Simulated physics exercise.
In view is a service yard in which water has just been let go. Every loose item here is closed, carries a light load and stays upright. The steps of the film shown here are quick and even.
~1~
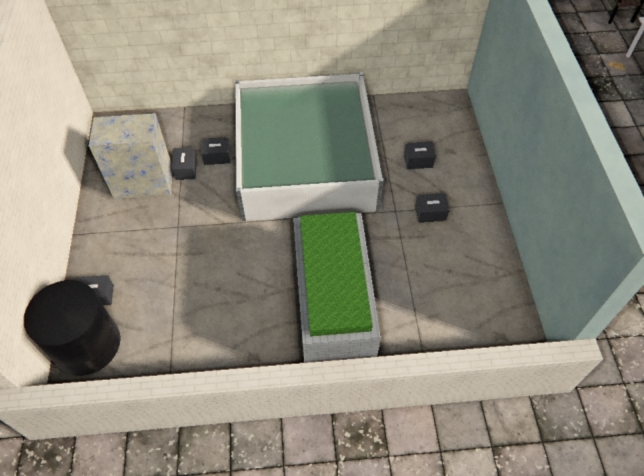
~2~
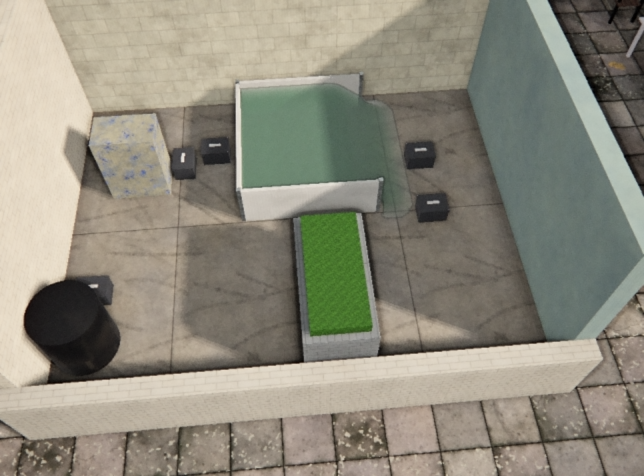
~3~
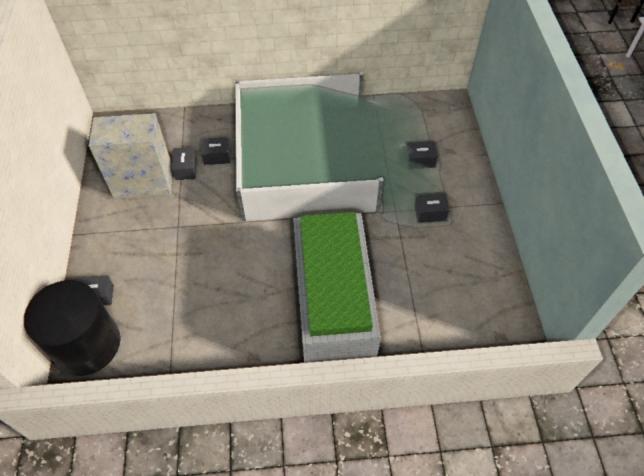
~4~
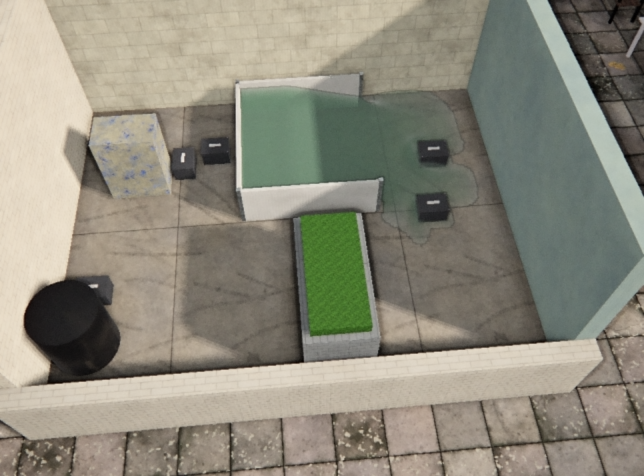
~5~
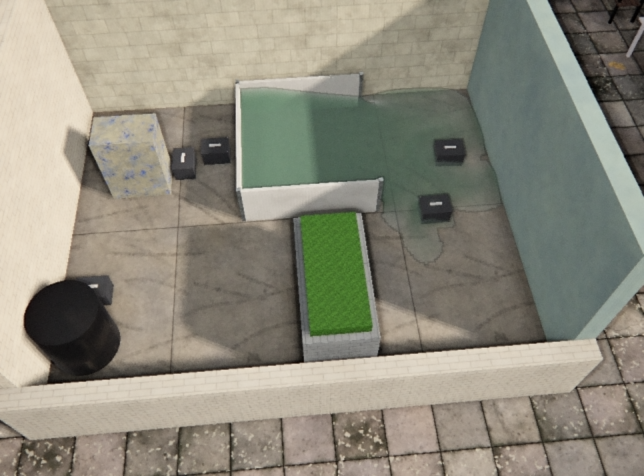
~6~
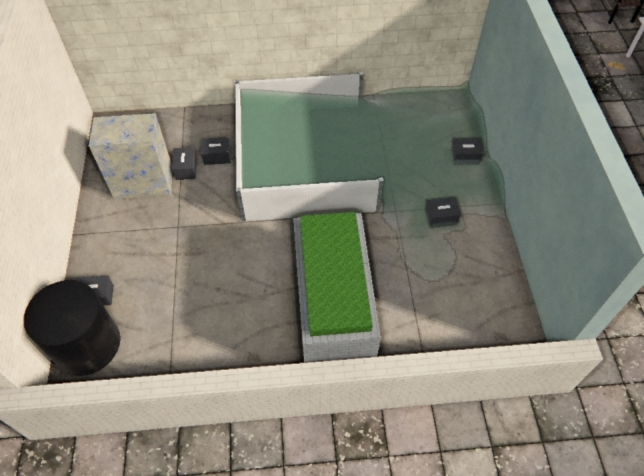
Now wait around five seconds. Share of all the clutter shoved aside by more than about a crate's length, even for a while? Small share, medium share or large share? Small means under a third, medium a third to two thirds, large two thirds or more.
A medium share.
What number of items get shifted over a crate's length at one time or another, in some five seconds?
By my count, 2.
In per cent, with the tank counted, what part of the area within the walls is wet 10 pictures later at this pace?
Close to 40 per cent, tank included.
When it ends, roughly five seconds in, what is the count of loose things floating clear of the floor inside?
The answer is 2.
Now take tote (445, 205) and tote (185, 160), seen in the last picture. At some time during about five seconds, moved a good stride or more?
Note - item one displaced that much, item two not the full distance.
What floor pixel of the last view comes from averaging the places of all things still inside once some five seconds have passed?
Their average sits at about pixel (254, 228).
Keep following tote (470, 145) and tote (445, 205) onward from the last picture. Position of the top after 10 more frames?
Close to (467, 181), and close to (478, 313).
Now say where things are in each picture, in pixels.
A tote at (421, 150) rests on the ground; a tote at (433, 203), on the bottom; 0 of 5 have shifted, in the first picture.
A tote at (421, 150), on the bottom; a tote at (433, 203) rests on the ground; 0 of 5 have shifted, in the second picture.
A tote at (422, 150) rests on the ground; a tote at (433, 203) rests on the ground; 0 of 5 have shifted, in the third picture.
A tote at (434, 149), on the bottom, close to its start; a tote at (433, 203) rests on the ground; 1 of 5 have shifted, in the fourth picture.
A tote at (450, 147), on the bottom, a stride from its start; a tote at (436, 204) rests on the ground, close to its start; 1 of 5 have shifted, in the fifth picture.
A tote at (468, 146), on the bottom, a stride from its start; a tote at (444, 207) rests on the ground, close to its start; 2 of 5 have shifted, in the sixth picture.
A moment on, 1 of 5 are well off their spots; 1 afloat.
Next, 2 of 5 are well off their spots; 1 afloat.
Later, 2 of 5 are well off their spots; 2 afloat.
In the end, 2 of 5 are well off their spots, and 2 have been at some point; 2 afloat.
